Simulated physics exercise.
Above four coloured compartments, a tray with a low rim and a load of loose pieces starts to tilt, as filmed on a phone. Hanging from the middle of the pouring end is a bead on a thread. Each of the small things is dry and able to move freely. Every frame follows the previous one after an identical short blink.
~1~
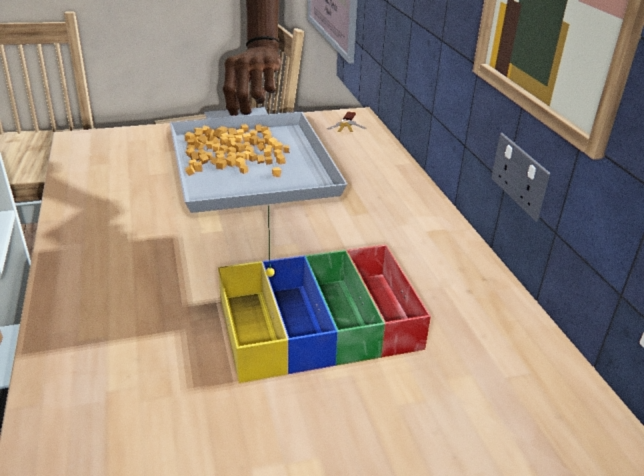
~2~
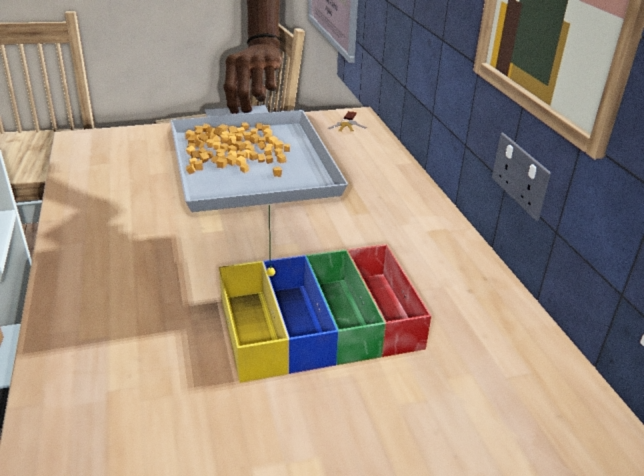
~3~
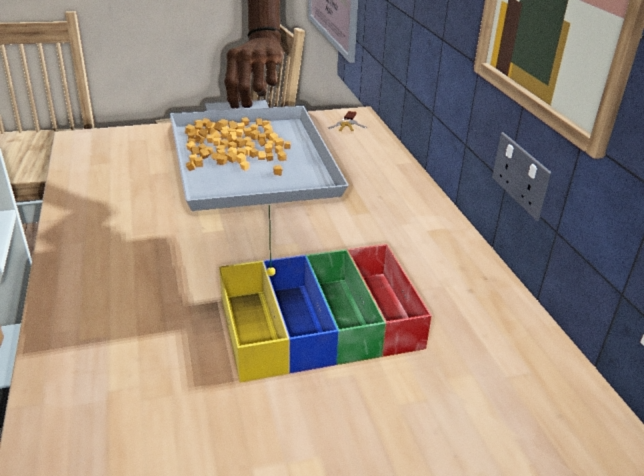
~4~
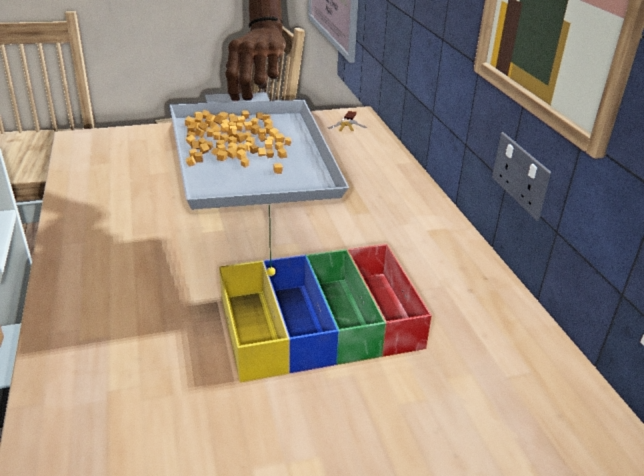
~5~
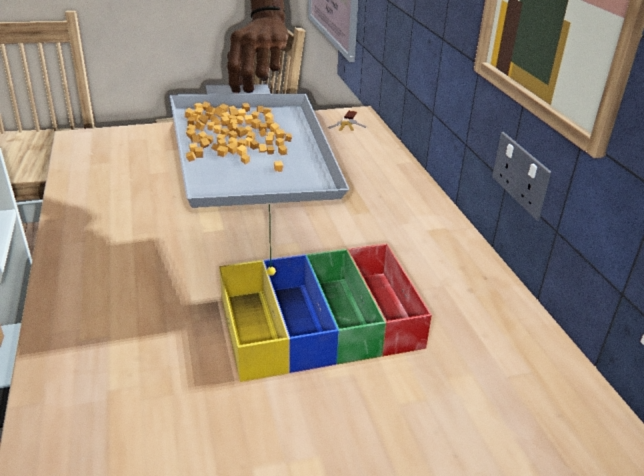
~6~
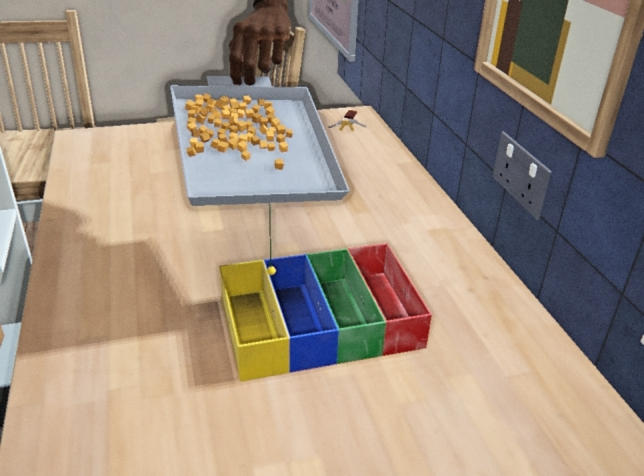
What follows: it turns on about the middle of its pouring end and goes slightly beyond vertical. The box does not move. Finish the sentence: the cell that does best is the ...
... Green cell.
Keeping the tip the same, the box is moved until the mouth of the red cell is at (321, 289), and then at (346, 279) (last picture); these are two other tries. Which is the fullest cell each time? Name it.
Run one gives the cell in red; run two gives red.
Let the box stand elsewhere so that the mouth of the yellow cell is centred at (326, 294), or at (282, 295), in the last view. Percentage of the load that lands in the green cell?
That makes 0 per cent, followed by 20 per cent.
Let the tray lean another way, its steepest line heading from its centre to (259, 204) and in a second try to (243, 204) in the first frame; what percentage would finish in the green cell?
0 and 0 per cent, in that order.
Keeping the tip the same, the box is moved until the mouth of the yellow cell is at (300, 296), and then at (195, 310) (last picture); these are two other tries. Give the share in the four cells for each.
Close to 100 in a hundred, followed by close to 90 in a hundred.
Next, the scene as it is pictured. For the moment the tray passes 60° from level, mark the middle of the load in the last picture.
Load centre: Approx. (302, 185).
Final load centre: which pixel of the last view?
Around (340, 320).
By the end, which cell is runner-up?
Second place: The blue cell.
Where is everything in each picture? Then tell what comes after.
The first picture shows corners of the pouring end near (190, 199) and (341, 182), level; middle of the load near (231, 145), croutons; bead on its thread near (270, 272); yellow cell near (263, 358); blue cell near (312, 349); green cell near (360, 341); red cell near (406, 333).
The second picture shows corners of the pouring end near (190, 198) and (342, 182), level; middle of the load near (232, 143).
The third picture shows corners of the pouring end near (191, 197) and (343, 183), tipped barely, lowest at the right corner; middle of the load near (232, 139).
The fourth picture shows corners of the pouring end near (191, 196) and (343, 185), tipped a little, lowest at the right corner; middle of the load near (232, 133).
The fifth picture shows corners of the pouring end near (192, 195) and (343, 187), tipped a little, lowest at the right corner; middle of the load near (233, 127).
The sixth picture shows corners of the pouring end near (192, 193) and (344, 188), tipped a little, lowest at the right corner; middle of the load near (234, 122); yellow cell near (264, 356); blue cell near (314, 348); green cell near (361, 339); red cell near (407, 332).
Shortly afterwards, tray tipped steeply; the bulk on the tray; a little in the green cell; only a few in the red cell; only a few in the blue cell; a little falling or outside the box.
Next, tray tipped right over; near two thirds on the tray; a little in the green cell; a little in the blue cell; a little in the red cell; a little falling or outside the box.
Some moments later, tray tipped past a quarter turn; near two thirds in the green cell; near a quarter in the blue cell; a little in the red cell; only a few in the yellow cell.
In the end, tray tipped past a quarter turn; near two thirds in the green cell; near a quarter in the blue cell; a little in the red cell; only a few in the yellow cell.
